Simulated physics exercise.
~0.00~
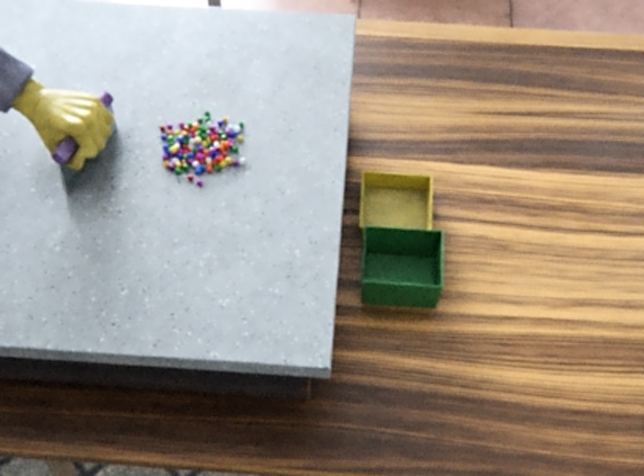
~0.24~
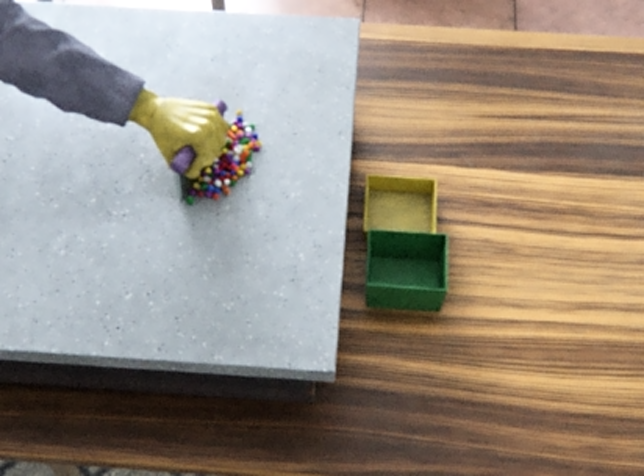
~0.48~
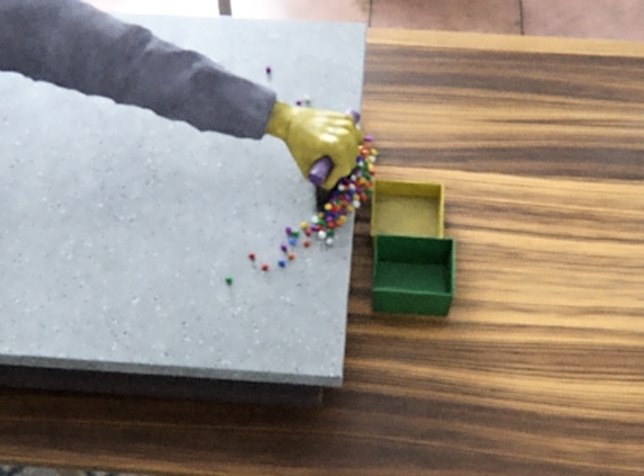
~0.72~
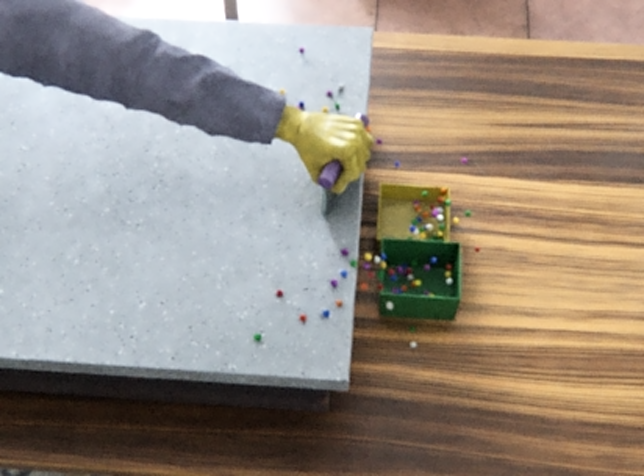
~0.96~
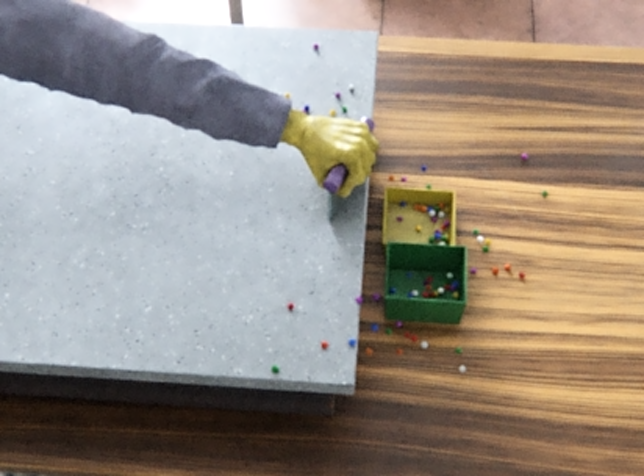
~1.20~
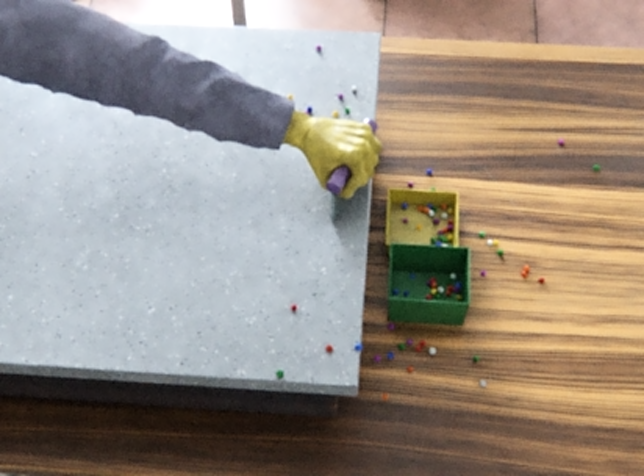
Gloved hand sweeping colourful beads right off a grey slab, some landing in yellow and green tins, others scattering or staying behind.
